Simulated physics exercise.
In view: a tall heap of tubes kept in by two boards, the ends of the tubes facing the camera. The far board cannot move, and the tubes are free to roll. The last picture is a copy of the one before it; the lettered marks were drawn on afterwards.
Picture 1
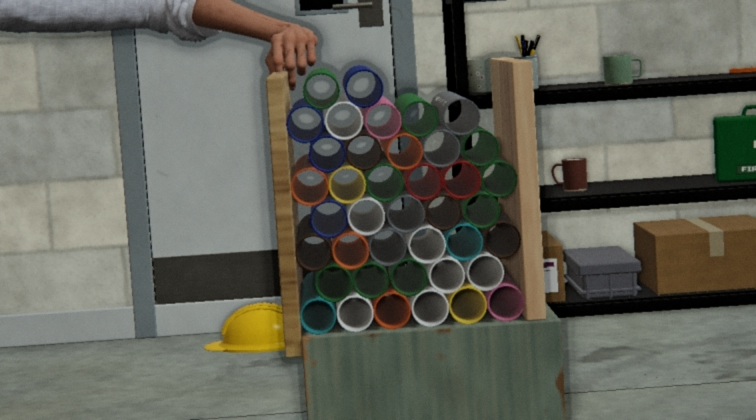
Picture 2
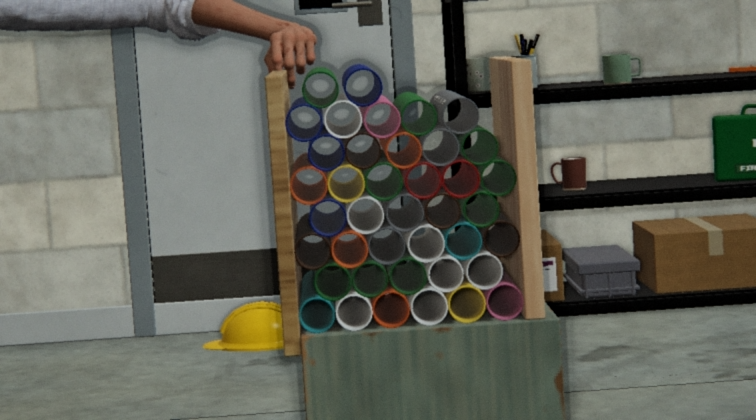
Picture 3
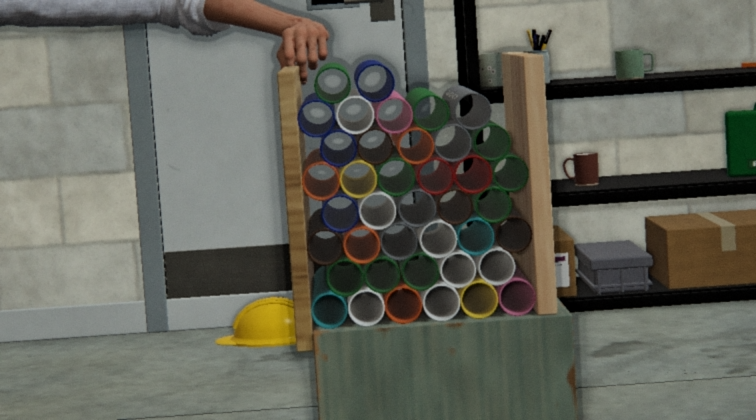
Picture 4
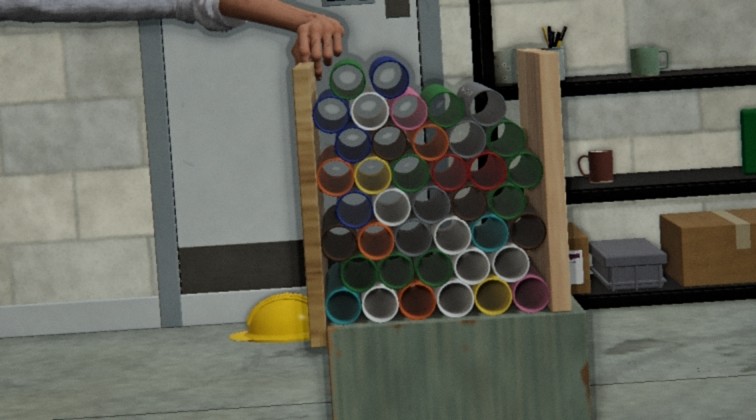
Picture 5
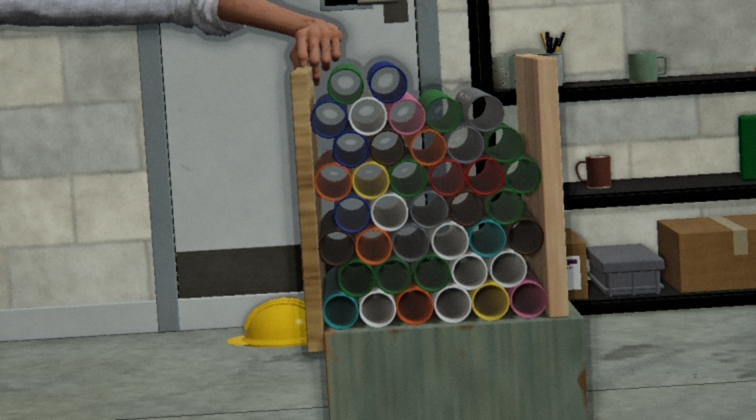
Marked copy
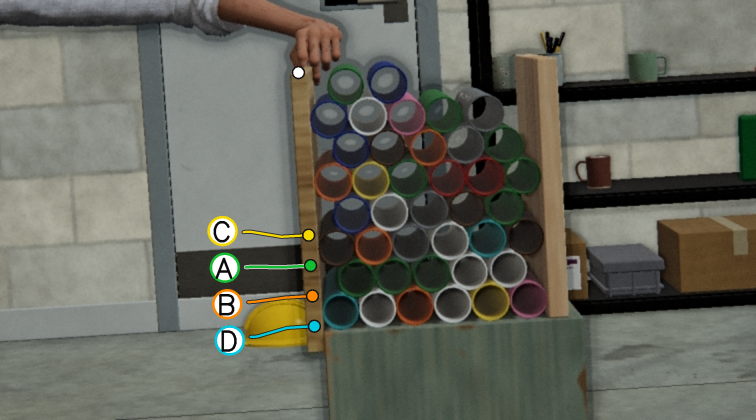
In a workshop with a pale block wall and a grey door, seen from the front at about the height of the stack, a bench stands on a grey floor. Tubes in green, blue, white, red, yellow and turquoise lie between two upright wooden boards, a yellow hard hat at left, shelves at right. The view drifts slightly while a hand rests on the left board and the tubes stay in place.
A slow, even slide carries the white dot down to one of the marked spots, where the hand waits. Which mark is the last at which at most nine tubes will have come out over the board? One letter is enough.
No lower than A.
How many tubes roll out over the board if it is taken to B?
With B, eleven.
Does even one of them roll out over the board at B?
Yes, at B.
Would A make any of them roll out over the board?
Yes, at A.
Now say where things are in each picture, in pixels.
A grey tube (442, 149); a grey tube (461, 117); side board (287, 203), in the first frame.
Side board (286, 202); a turquoise tube (317, 315), in the second frame.
A pink tube (517, 297); a white tube (497, 267), in the third frame.
A turquoise tube (490, 234); a brown tube (469, 204), in the fourth frame.
A green tube (408, 179); a grey tube (465, 145); a grey tube (485, 114), in the fifth frame.
On the marked copy, A at (310, 266); B at (312, 296); C at (308, 235); D at (314, 326); the white dot at (298, 72).
Taking A. A third of the way, top of the board (312, 153).
Two thirds of the way, top of the board (318, 243).
When it is over, top of the board (319, 264), about six out over the board.
As for the rest, B more than nine out over the board; C about six out over the board; D more than nine out over the board.
